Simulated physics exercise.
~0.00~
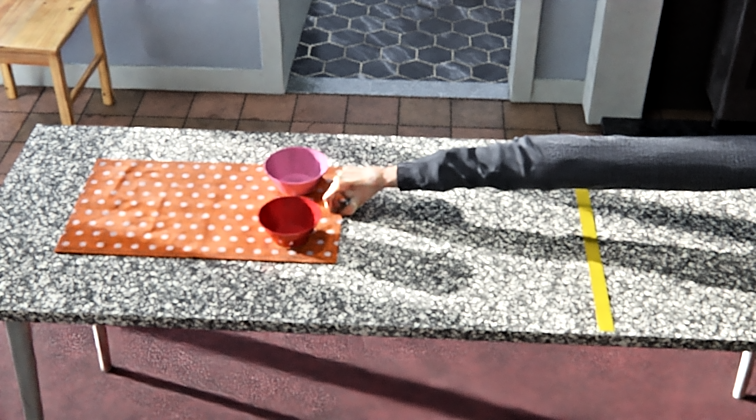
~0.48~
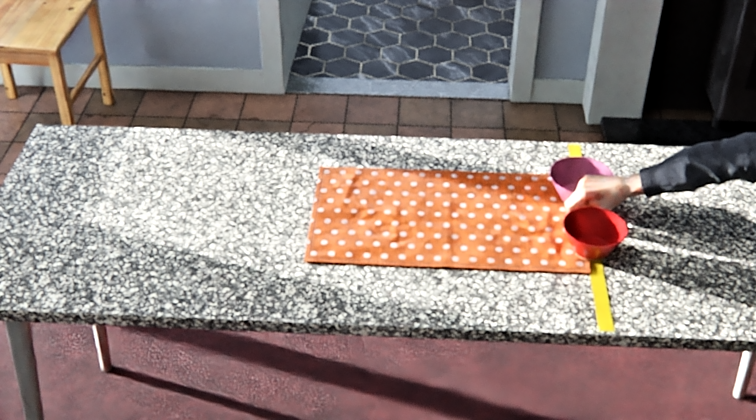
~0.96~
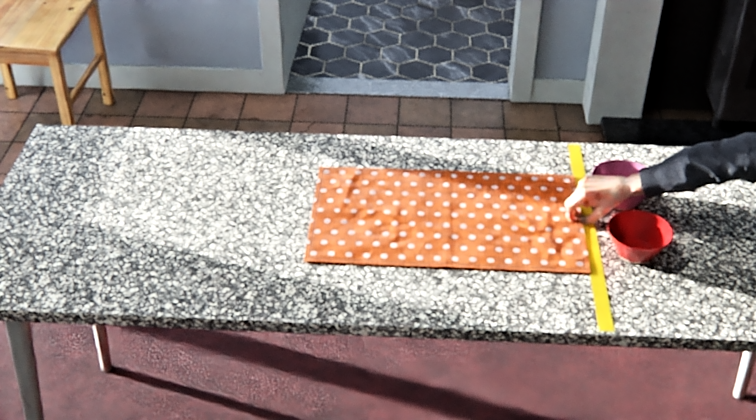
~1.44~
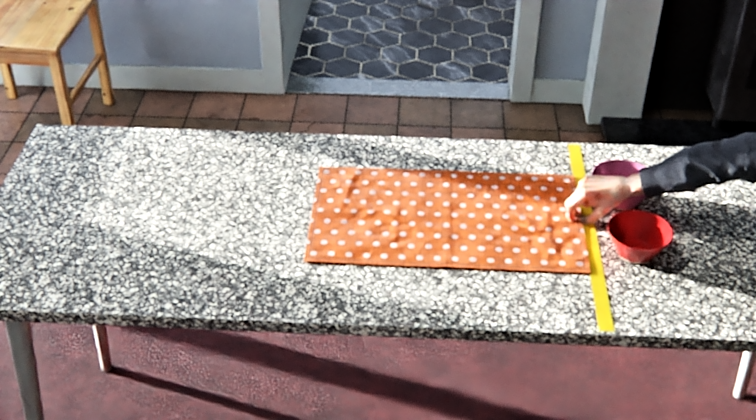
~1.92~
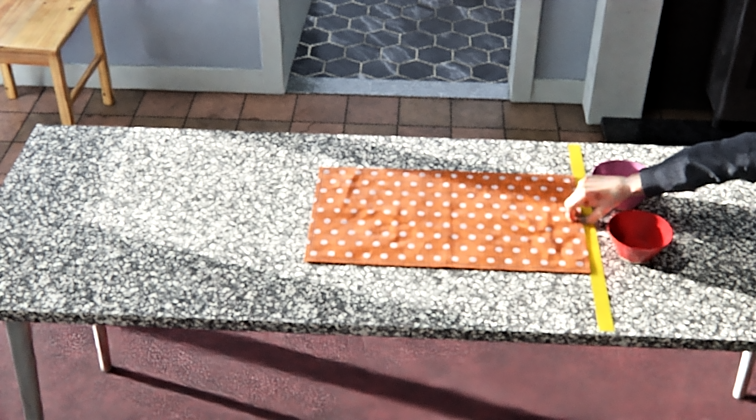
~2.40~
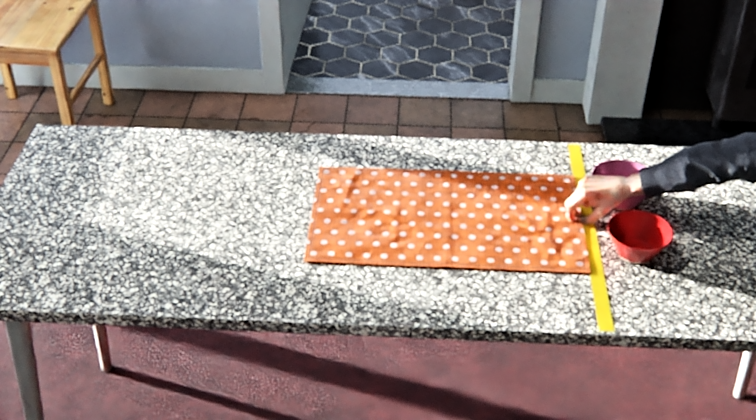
A hand pulled an orange polka-dot place mat carrying a red bowl and a pink bowl to the right across a speckled table, stopping at the yellow tape, and both bowls slid off the front edge and came to rest just past it.
